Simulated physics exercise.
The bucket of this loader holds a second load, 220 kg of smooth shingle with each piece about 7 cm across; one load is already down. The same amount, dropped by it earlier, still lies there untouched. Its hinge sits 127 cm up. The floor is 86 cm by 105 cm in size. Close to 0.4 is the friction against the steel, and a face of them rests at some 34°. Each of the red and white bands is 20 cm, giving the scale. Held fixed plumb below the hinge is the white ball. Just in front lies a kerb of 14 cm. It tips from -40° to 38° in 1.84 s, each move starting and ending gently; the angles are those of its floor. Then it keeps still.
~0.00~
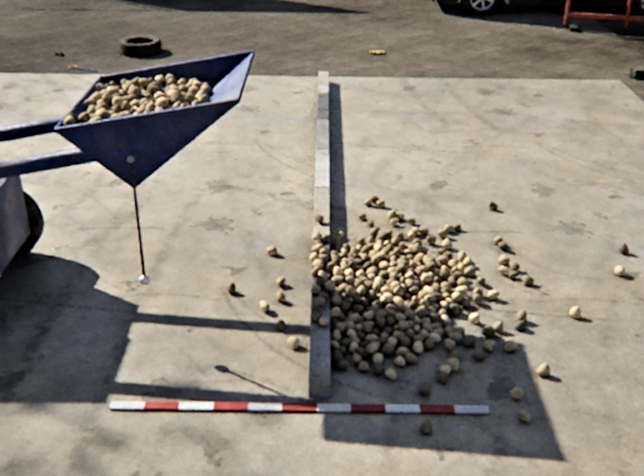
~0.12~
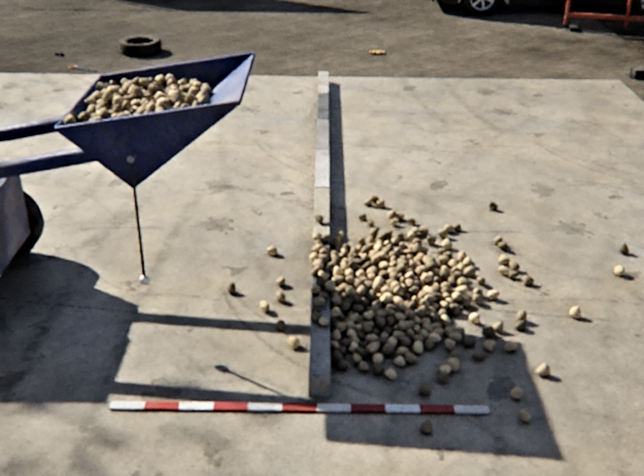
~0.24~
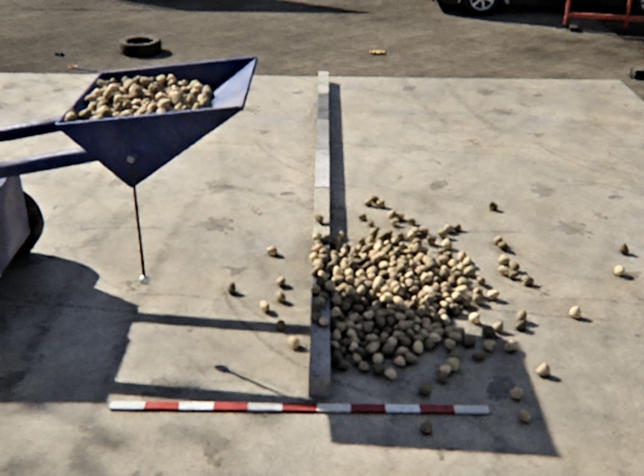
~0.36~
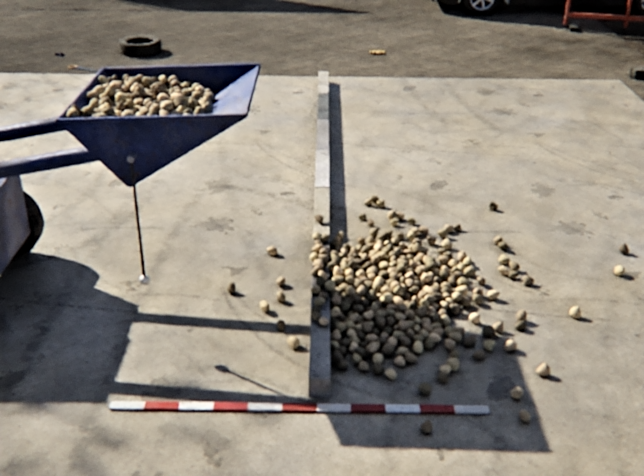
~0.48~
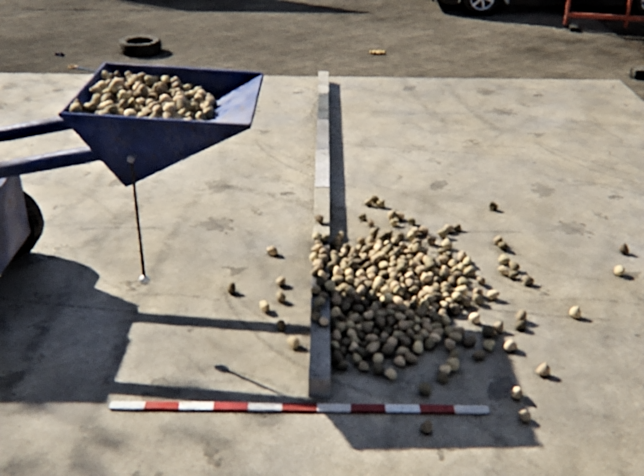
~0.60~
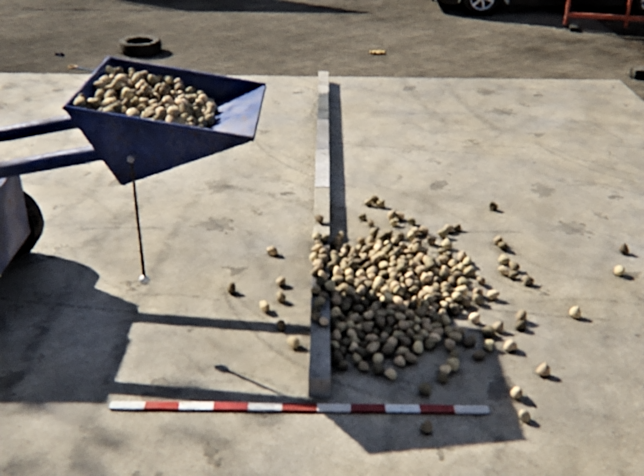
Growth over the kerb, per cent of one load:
10 percent.
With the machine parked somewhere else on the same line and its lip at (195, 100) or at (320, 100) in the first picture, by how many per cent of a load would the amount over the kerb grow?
First place: Roughly 0 %; second place: Roughly 95 %.
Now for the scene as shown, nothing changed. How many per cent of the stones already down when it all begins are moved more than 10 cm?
Close to 5 in a hundred of them.
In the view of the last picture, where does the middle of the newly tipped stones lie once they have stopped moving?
Their middle is at about (288, 284).
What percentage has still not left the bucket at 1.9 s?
About 25 per cent.
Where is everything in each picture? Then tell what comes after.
In the first picture, lip at (239, 101), floor tilted -40°, highest stones at (161, 90). The earlier load is highest near (320, 262), 18 cm above ground level, 6 % on this side of the kerb, 94 % over the kerb.
In the second picture, lip at (240, 103), floor tilted -39°, highest stones at (154, 89); the stones move at 0.0 m/s on average.
In the third picture, the bucket is at -36°, its lip at (243, 108); the top of the load is at (135, 90); the stones move at 0.1 m/s on average.
In the fourth picture, the bucket is at -32°, its lip at (247, 116); the top of the load is at (127, 89); the stones move at 0.1 m/s on average.
In the fifth picture, the bucket is at -27°, its lip at (250, 126); the top of the load is at (114, 85); the stones move at 0.1 m/s on average.
In the sixth picture, the bucket is at -20°, its lip at (254, 139); the top of the load is at (114, 78); the stones move at 0.2 m/s on average.
After 1.4 s the floor is at 26°; in per cent of one load, 100 in the bucket, 6 on this side of the kerb, 94 over the kerb; the foremost stones are at (545, 261).
After 1.9 s the floor is at 38°; in per cent of one load, 27 in the bucket, 79 on this side of the kerb, 94 over the kerb; the foremost stones are at (545, 261).
After 2.3 s the floor is at 38°; in per cent of one load, 0 in the bucket, 100 on this side of the kerb, 100 over the kerb; the foremost stones are at (545, 261).
After 4.8 s the floor is at 38°; in per cent of one load, 0 in the bucket, 96 on this side of the kerb, 105 over the kerb; the foremost stones are at (545, 261). Net gain over the kerb, 10.
